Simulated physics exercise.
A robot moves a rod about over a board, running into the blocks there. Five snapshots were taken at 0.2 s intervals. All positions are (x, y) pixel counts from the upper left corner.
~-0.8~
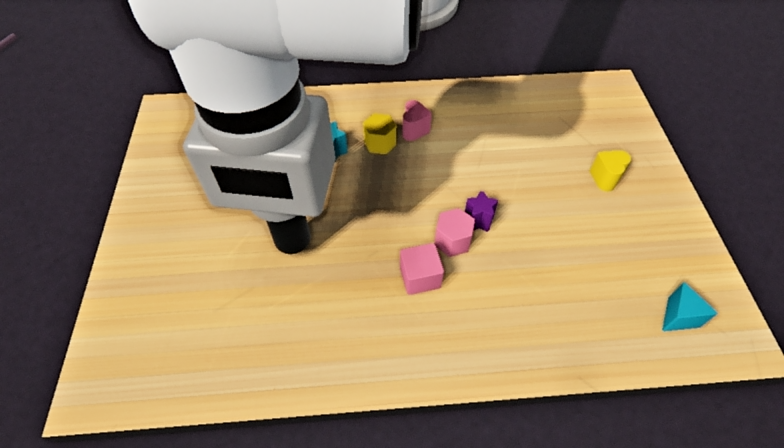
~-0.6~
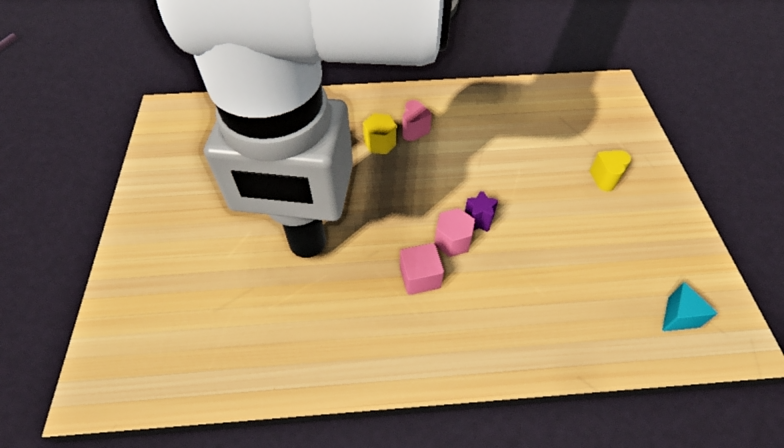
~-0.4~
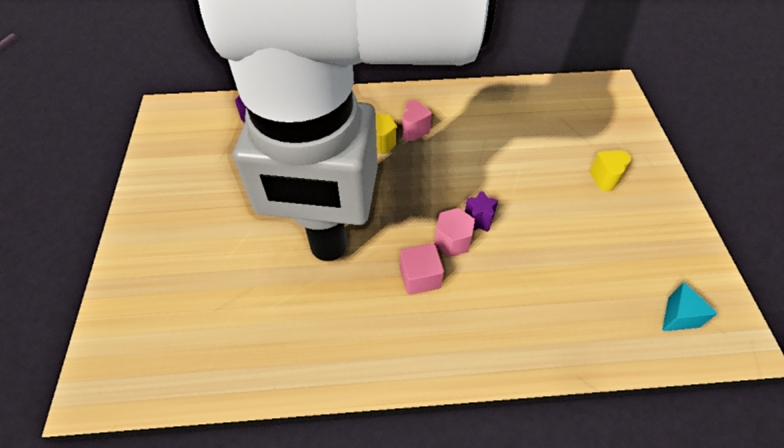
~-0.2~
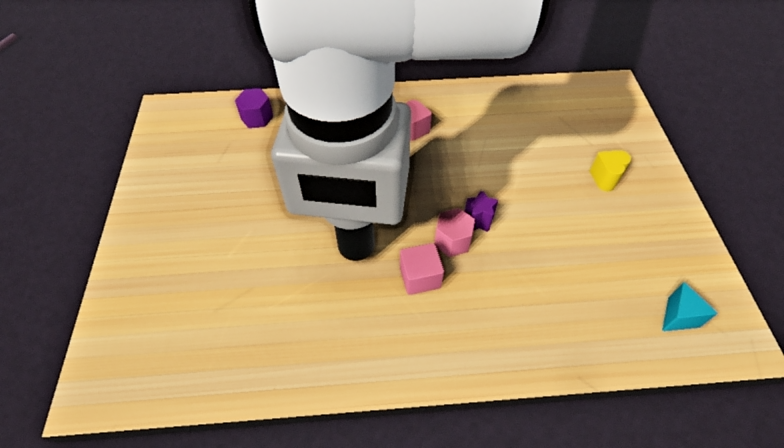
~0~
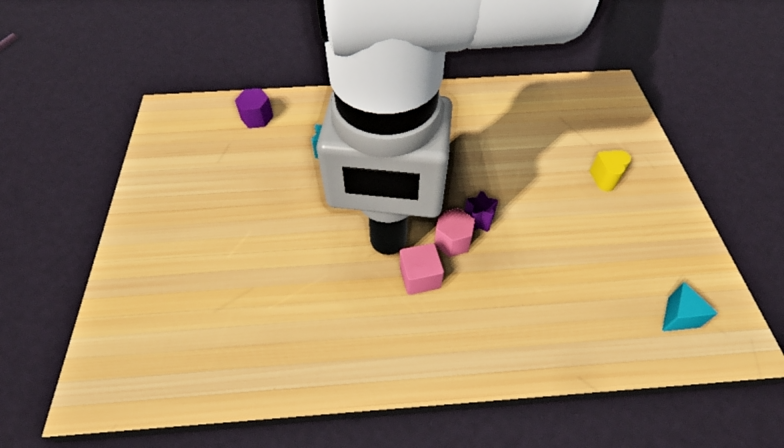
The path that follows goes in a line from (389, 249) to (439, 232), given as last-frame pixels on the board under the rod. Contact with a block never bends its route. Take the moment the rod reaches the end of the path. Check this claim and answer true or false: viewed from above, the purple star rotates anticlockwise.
The claim holds.
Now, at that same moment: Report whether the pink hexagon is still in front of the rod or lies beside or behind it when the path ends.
It is still in front.
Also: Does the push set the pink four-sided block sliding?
No, that is not what happens.
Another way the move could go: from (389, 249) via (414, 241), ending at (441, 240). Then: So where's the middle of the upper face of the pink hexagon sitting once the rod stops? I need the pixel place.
It should be at about (480, 224).
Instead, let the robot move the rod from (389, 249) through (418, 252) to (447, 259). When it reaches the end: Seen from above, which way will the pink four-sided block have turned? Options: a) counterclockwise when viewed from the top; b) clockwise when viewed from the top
b - clockwise when viewed from the top.
The first path, step by step. Halfway along, rod (414, 232); nothing pushed yet.
At the end, rod (440, 224); pink four-sided block unmoved; pink hexagon (477, 224); purple star (490, 201), turned 40° anticlockwise.
